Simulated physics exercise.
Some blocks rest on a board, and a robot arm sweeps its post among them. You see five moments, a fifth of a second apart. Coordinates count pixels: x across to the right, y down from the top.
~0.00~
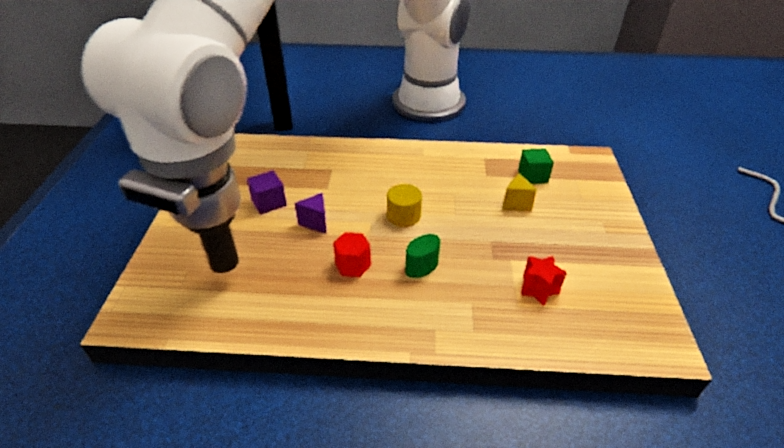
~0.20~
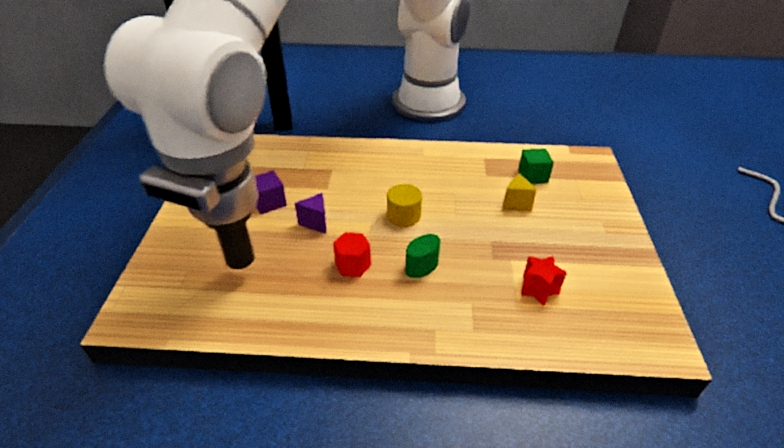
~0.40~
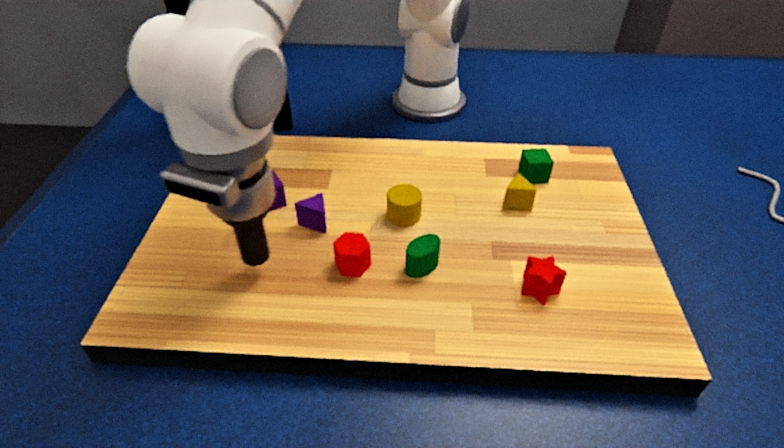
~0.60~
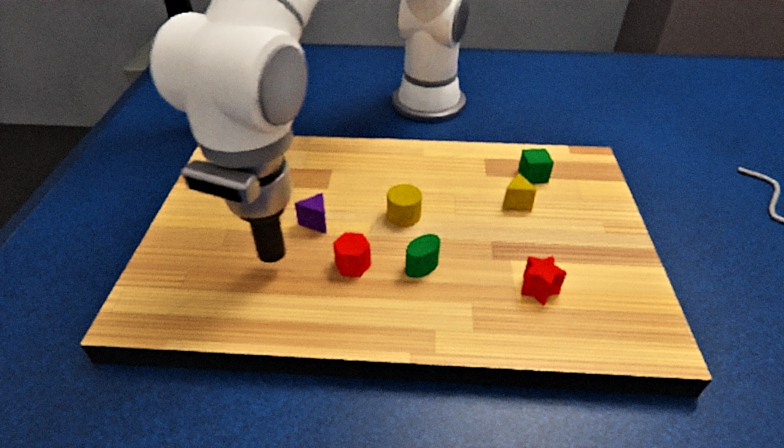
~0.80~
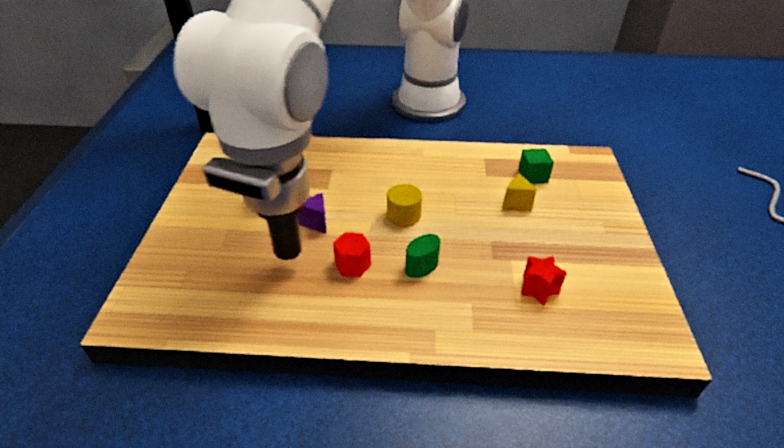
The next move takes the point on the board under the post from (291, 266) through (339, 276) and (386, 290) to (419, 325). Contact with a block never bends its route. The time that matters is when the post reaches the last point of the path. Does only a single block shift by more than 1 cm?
Yes - that is the case.
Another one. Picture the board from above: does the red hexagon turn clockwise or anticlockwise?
It makes a counterclockwise turn.
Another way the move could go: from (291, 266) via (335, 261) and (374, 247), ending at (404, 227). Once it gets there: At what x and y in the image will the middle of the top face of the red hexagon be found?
At the end it should sit near (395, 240).
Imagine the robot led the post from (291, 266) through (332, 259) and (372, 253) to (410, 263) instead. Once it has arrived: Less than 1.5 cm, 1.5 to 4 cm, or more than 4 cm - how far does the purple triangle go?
It will fall in the lowest band, under 1.5 cm.
On the path given first. One third of the way, post at (338, 260); red hexagon at (365, 242), turned 20° anticlockwise.
Two thirds of the way, post at (387, 275); red hexagon at (388, 241), turned 75° anticlockwise.
At the end, post at (420, 310); red hexagon at (388, 241), turned 75° anticlockwise; green oval still.
